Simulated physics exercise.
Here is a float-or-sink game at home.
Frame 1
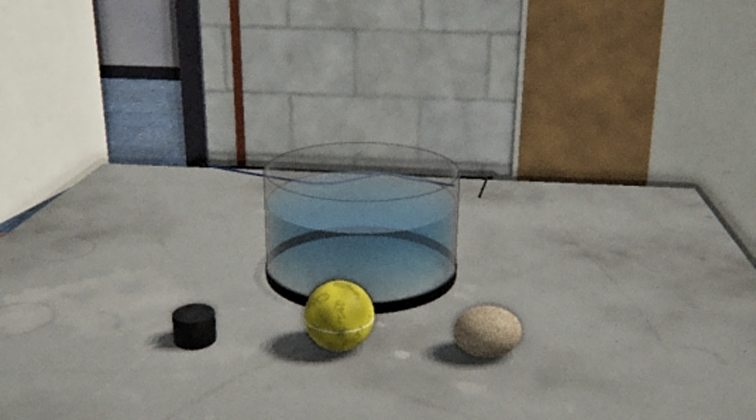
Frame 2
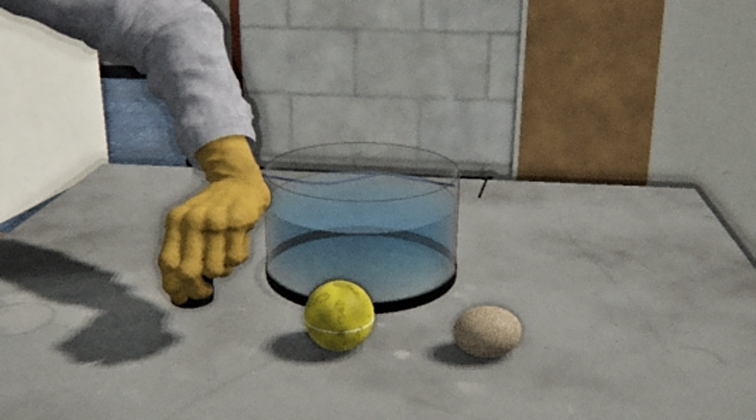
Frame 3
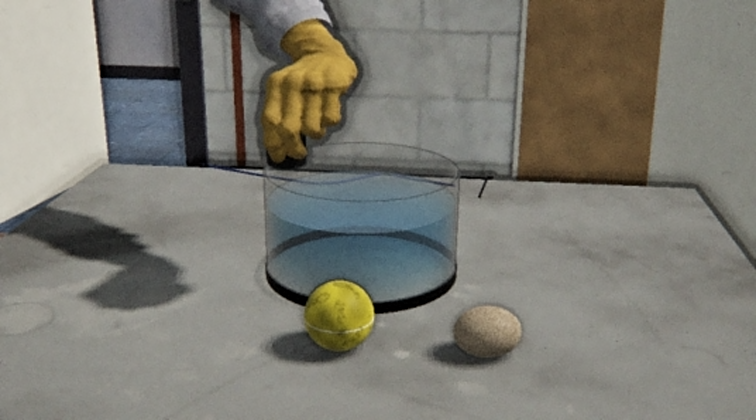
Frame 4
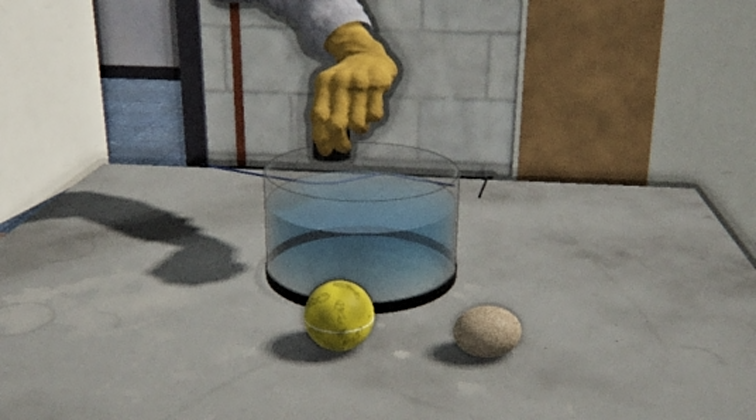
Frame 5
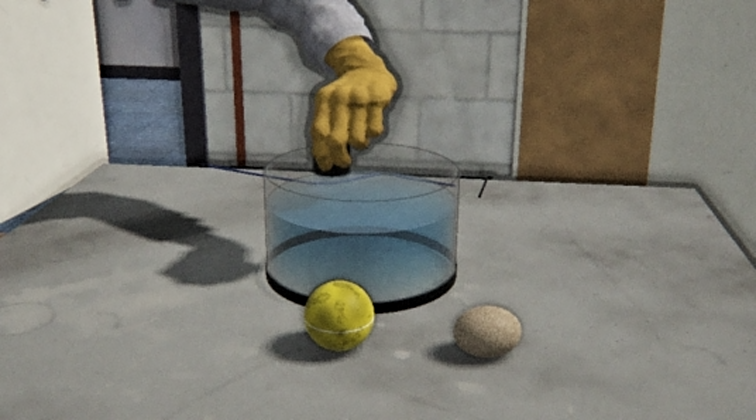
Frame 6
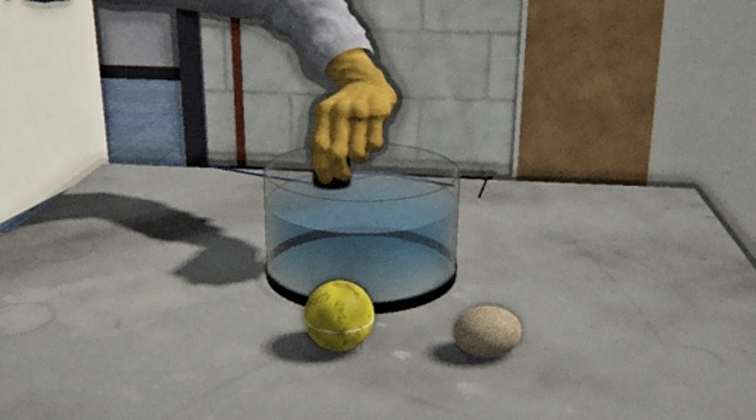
A gloved hand picks up a small black cylinder from the left of a yellow ball and a stone, carries it up and right over a clear basin of water, and lowers it to just above the surface.
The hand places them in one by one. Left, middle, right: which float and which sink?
Here the left one falls to the base, the middle one holds at the top, and the right one falls to the base.
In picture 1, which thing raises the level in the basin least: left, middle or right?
It is the left-hand piece.
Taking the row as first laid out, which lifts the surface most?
It's the rightmost item.
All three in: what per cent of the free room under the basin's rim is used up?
14 %.
Soon after, the iron weight goes to the bottom.
Later, the tennis ball floats.
In the end, the stone goes to the bottom; afloat, tennis ball.
